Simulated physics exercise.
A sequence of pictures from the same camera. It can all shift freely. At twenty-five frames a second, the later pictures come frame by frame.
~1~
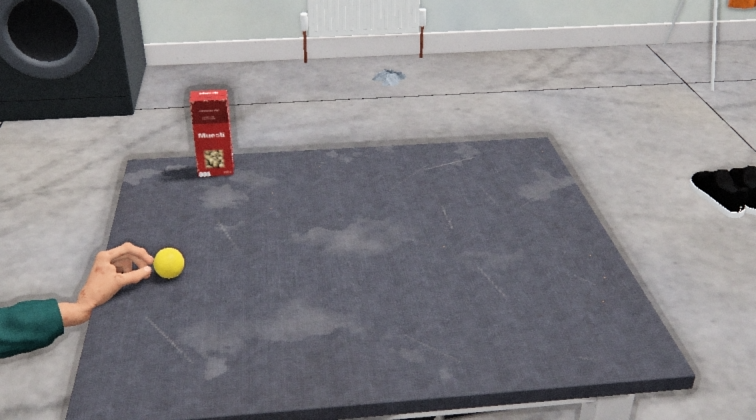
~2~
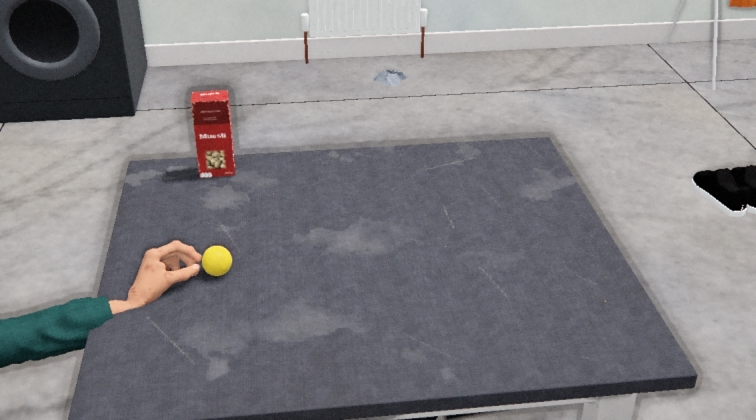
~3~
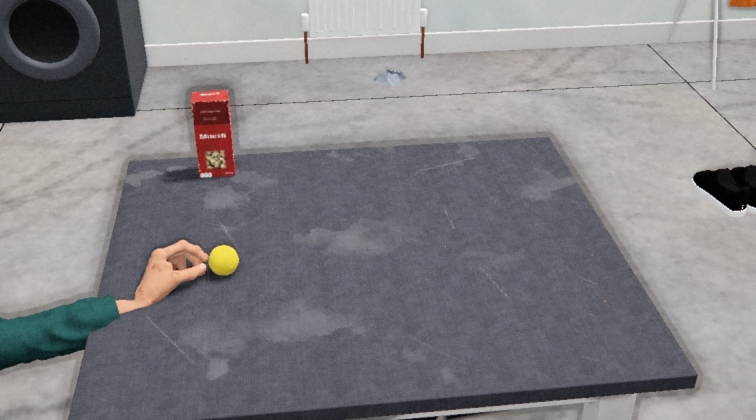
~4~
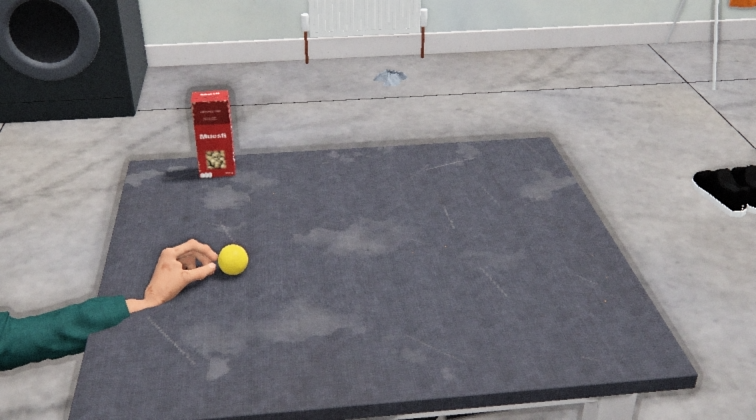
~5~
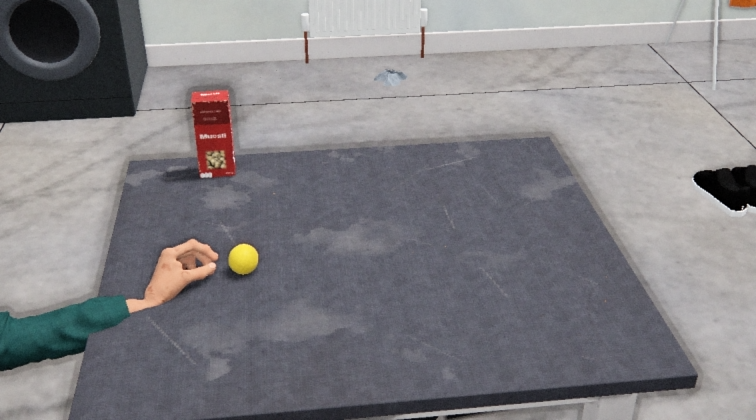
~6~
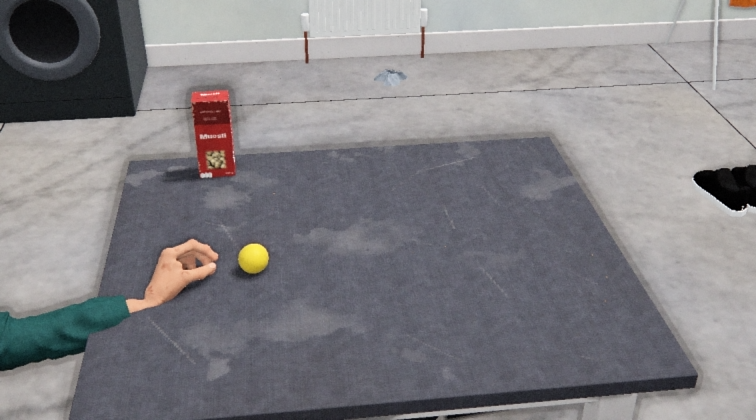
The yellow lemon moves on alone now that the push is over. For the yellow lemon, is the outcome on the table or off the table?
Never off.
Then, 0.30 s on from there, yellow lemon shifted well along near (319, 254).
Then, 0.60 s on from there, yellow lemon shifted well along near (368, 251).
In the end, moved from the start, yellow lemon. At the end, from the last picture's camera, yellow lemon near (421, 247).
